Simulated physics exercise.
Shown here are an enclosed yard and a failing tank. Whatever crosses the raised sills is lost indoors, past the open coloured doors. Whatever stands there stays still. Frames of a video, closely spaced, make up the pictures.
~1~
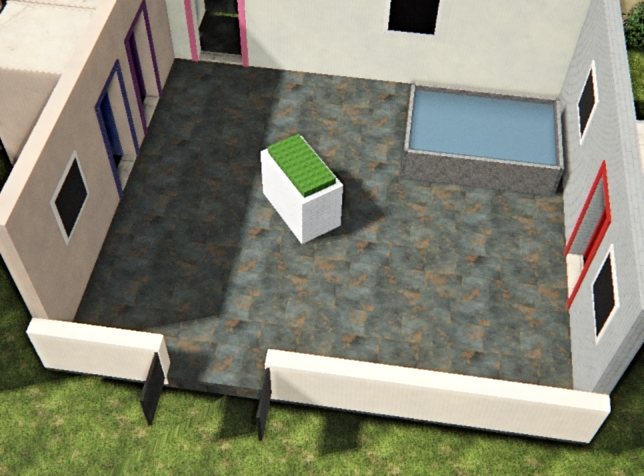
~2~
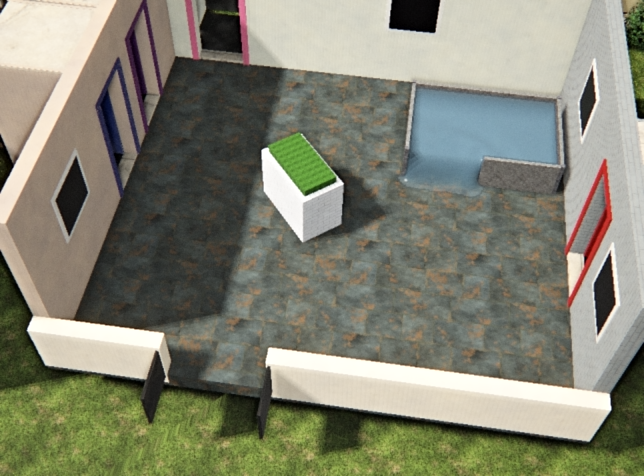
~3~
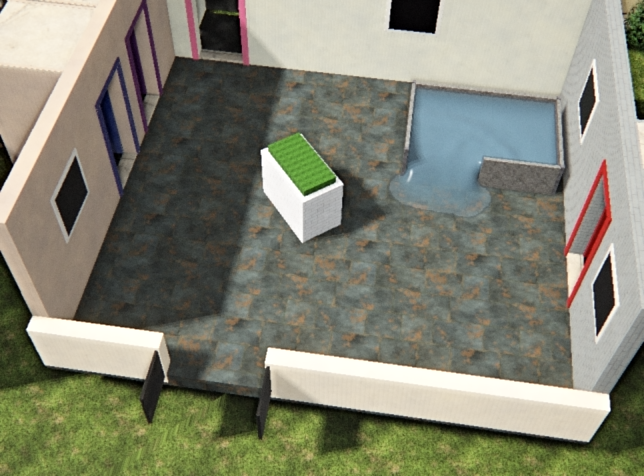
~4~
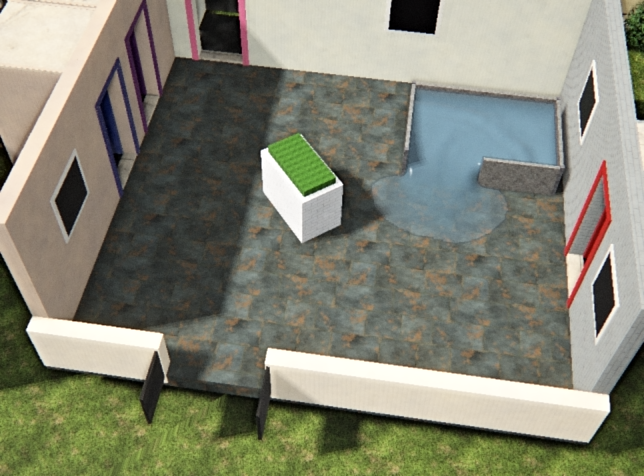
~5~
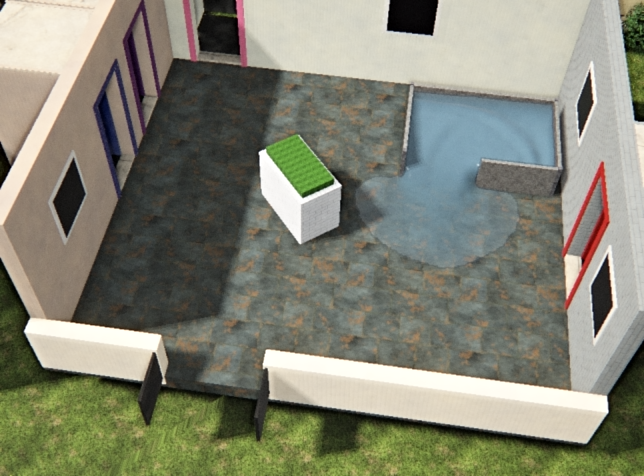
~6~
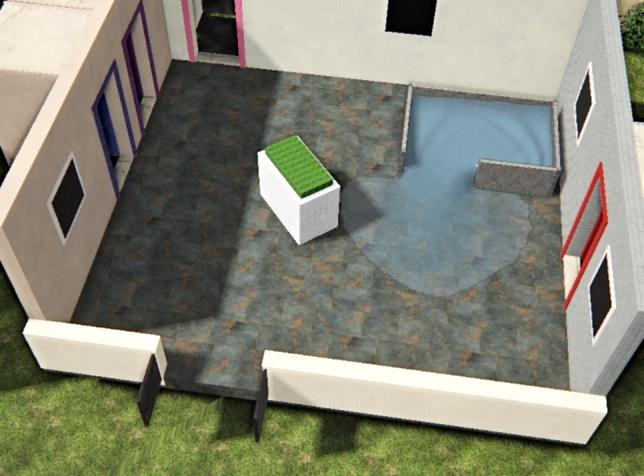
In a walled yard, water pours from a gap in a tank and spreads across the paving.
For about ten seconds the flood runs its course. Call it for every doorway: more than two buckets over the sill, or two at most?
My call: The blue door two at most; the pink door two at most; the red door two at most; the purple door two at most.
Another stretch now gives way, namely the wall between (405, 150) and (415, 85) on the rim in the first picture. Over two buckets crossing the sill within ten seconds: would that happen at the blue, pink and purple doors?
So, taking them in turn: Blue door tops the limit, pink door tops the limit, purple door tops the limit.
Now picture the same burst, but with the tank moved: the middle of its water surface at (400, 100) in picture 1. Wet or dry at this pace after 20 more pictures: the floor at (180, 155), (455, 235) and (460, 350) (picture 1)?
Going through the three spots in turn: Gets wet, gets wet, gets wet.
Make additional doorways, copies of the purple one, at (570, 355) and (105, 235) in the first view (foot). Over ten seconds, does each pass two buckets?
The first crosses the line, the second stays short of it.
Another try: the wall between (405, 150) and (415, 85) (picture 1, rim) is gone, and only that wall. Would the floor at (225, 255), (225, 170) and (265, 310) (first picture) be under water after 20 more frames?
In turn: Untouched, then inundated, then untouched.
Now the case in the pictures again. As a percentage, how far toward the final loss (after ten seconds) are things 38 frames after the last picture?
Share gone by then: About 70 %.
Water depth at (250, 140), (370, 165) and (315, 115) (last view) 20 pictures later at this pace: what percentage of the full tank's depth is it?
Some 0, 0 and 0 in a hundred.
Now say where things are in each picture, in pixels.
The first picture shows still water in the open tank at (484, 127).
In the second picture, the front is at (479, 189), out from the gap at (443, 171).
In the third picture, the front is at (474, 212), out from the gap at (442, 173).
In the fourth picture, the front is at (469, 237), out from the gap at (442, 174).
In the fifth picture, water pours out at (440, 175) and has run to (452, 263).
In the sixth picture, the front is at (434, 292), out from the gap at (439, 175).
A moment on, water covers 25 % of the floor; the blue door not reached, the pink door not reached, the red door wet at the sill, nothing in, the purple door not reached.
Next, water covers 35 % of the floor; the blue door not reached, the pink door not reached, the red door wet at the sill, nothing in, the purple door not reached.
Then, water covers 45 % of the floor; the blue door not reached, the pink door not reached, the red door wet at the sill, nothing in, the purple door not reached.
Later, water covers 55 % of the floor; the blue door not reached, the pink door not reached, the red door wet at the sill, nothing in, the purple door not reached.
In the end, water covers 75 % of the floor; the blue door wet at the sill, nothing in, the pink door not reached, the red door wet at the sill, nothing in, the purple door wet at the sill, nothing in.
